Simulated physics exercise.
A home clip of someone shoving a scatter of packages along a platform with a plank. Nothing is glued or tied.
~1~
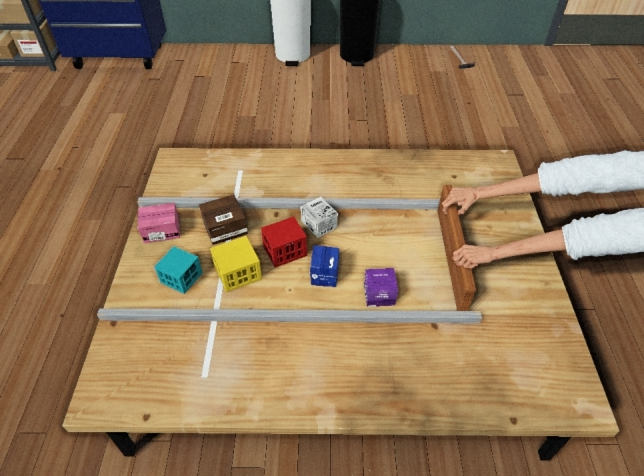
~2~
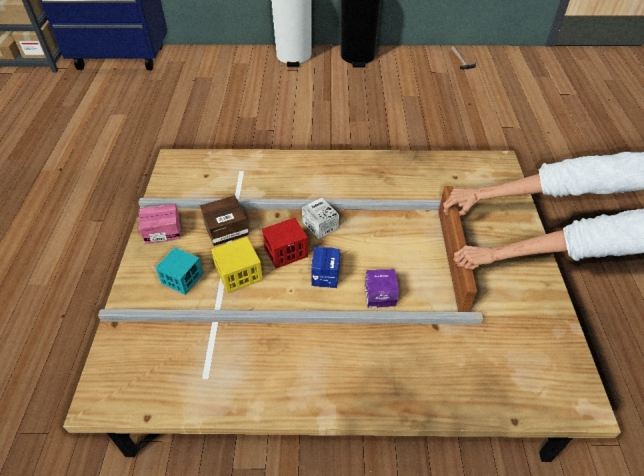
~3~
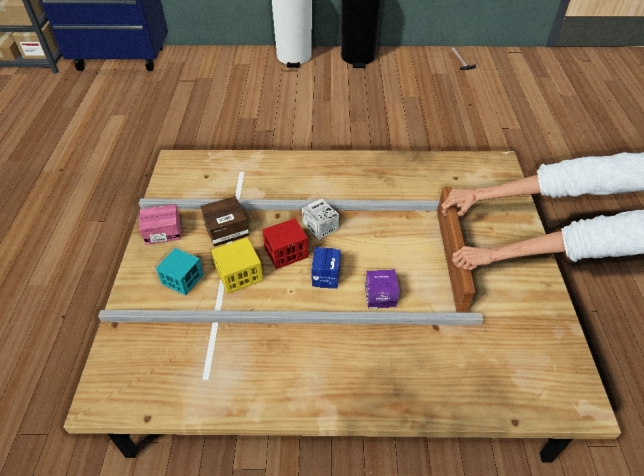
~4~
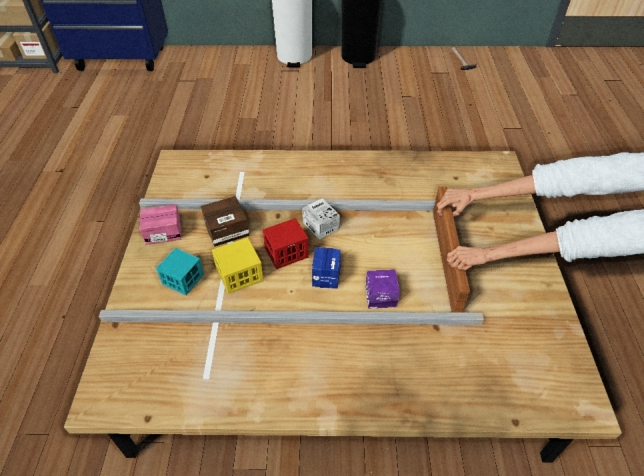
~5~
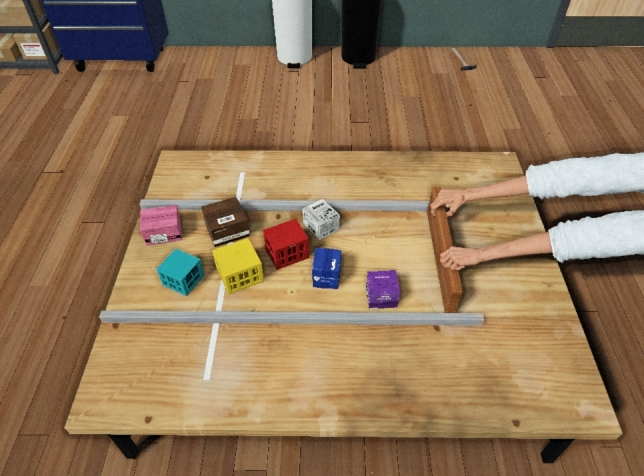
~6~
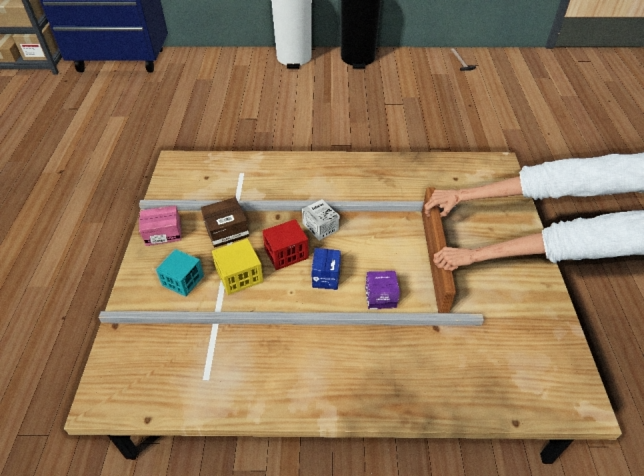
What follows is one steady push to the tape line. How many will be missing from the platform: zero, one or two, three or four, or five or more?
The number that fall off is zero.
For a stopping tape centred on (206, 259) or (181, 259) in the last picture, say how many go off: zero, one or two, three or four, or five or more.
Taking them in turn, one to two; either one or two.
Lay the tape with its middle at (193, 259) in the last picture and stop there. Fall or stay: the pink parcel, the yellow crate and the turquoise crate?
The pink parcel drops off; the yellow crate does not fall; the turquoise crate tumbles off.
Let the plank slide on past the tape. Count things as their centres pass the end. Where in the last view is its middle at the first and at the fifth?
Near (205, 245) and (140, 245).
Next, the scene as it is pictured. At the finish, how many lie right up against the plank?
The number is 4.
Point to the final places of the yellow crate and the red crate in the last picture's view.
Near (175, 265) and (209, 239).
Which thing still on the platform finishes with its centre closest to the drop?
Foremost is the pink parcel.
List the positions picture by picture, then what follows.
In the first frame, pink parcel (159, 223); turquoise crate (179, 270); brown parcel (224, 219); plank (454, 246); tape (225, 257).
In the second frame, turquoise crate (180, 271); plank (455, 246).
In the third frame, brown parcel (225, 221); yellow crate (238, 265).
In the fourth frame, pink parcel (161, 225); purple box (382, 289).
In the fifth frame, turquoise crate (181, 272); red crate (286, 244).
In the sixth frame, pink parcel (161, 226); turquoise crate (181, 273); brown parcel (225, 222); plank (437, 248); tape (227, 259).
Soon after, none off yet; pink parcel at rest near (161, 226); turquoise crate at rest near (181, 273); brown parcel at rest near (225, 222).
In the end, the number that fall off is zero.
